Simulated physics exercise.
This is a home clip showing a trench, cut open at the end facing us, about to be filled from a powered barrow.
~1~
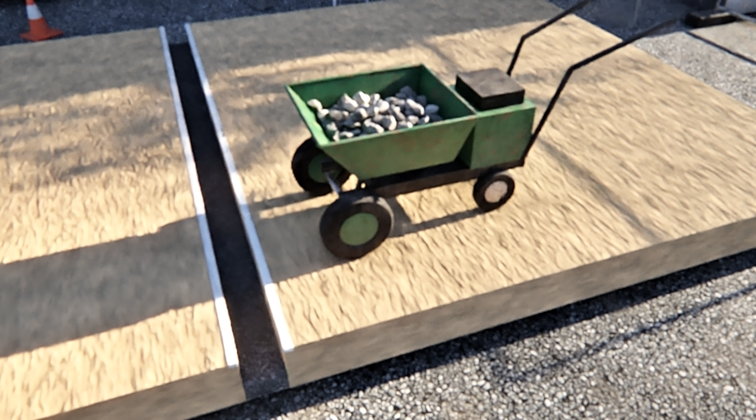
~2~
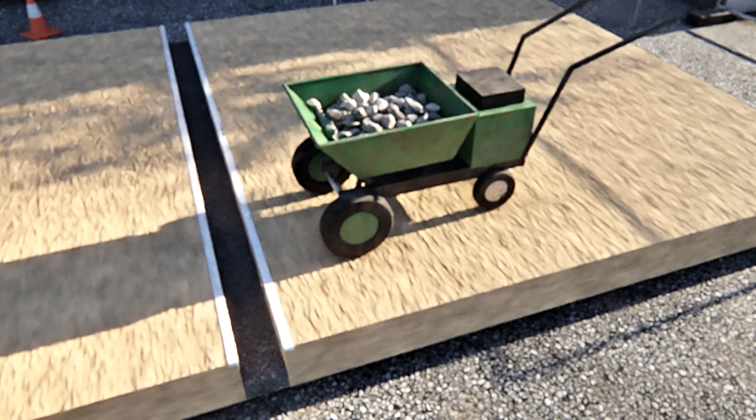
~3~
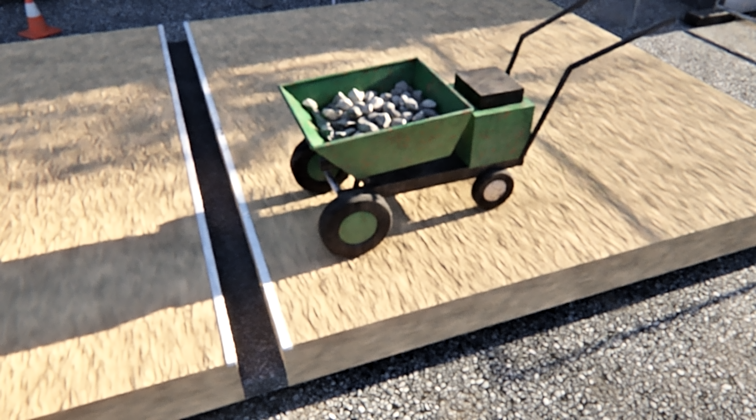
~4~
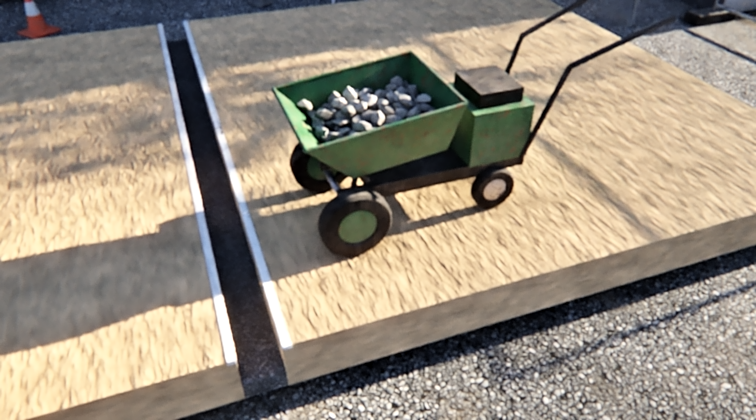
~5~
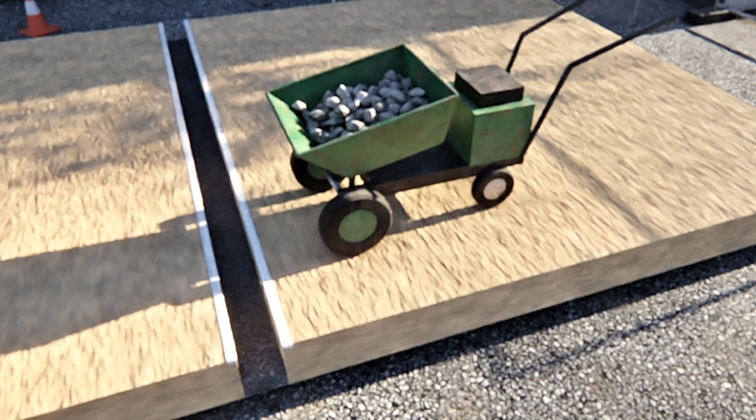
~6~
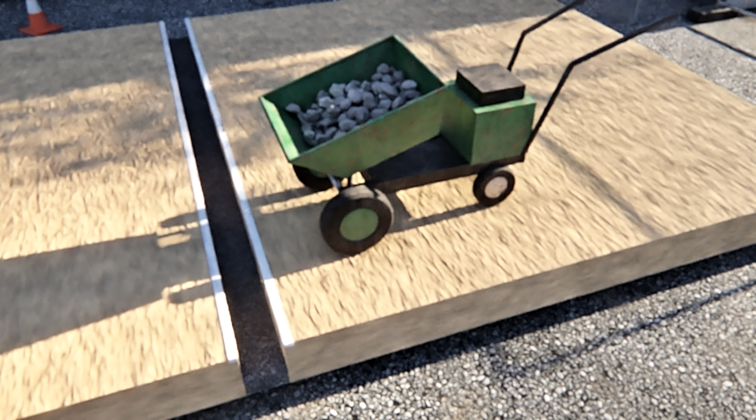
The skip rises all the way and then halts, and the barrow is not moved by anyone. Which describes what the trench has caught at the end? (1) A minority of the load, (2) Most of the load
2, most of the load.
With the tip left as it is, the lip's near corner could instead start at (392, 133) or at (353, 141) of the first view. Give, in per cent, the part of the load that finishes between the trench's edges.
First spot: Roughly 30 percent; second spot: Roughly 60 percent.
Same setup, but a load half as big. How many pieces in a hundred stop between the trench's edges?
90 %, near enough.
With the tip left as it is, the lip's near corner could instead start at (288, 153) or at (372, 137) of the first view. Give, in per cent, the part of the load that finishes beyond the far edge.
The first position yields around 70 per cent; the second yields around 0 per cent.
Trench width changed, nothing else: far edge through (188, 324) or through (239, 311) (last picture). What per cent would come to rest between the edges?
The first try lands around 100 %, the second around 50 %.
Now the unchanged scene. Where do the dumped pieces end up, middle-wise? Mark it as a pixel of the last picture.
Centre at rest, last view: Approx. (228, 249).
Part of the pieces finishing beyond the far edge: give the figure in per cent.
Share: Near 20 %.
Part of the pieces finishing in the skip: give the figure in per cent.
5 in a hundred, roughly.
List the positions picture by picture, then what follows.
Lip of the skip near (320, 147), level; top of the load near (372, 113), broken stones; first edge of the trench near (275, 306); far edge near (223, 320), the trench under half as wide as the skip, and about as deep as wide, in the first frame.
Lip of the skip near (319, 147), level; top of the load near (371, 111), in the second frame.
Lip of the skip near (313, 148), tipped barely; top of the load near (389, 107), in the third frame.
Lip of the skip near (306, 151), tipped a little; top of the load near (401, 109), in the fourth frame.
Lip of the skip near (298, 156), tipped a little; top of the load near (395, 103), in the fifth frame.
Lip of the skip near (290, 162), tipped clearly; top of the load near (396, 103); first edge of the trench near (275, 301); far edge near (224, 315), in the sixth frame.
Shortly afterwards, skip tipped steeply; the whole lot in the skip.
Next, skip tipped right over; near two thirds in the skip; near a quarter in or heaped over the trench; a little beyond it.
Some moments later, skip tipped right over; a little in the skip; near two thirds in or heaped over the trench; near a quarter beyond it.
In the end, skip tipped right over; a little in the skip; the bulk in or heaped over the trench; near a quarter beyond it.
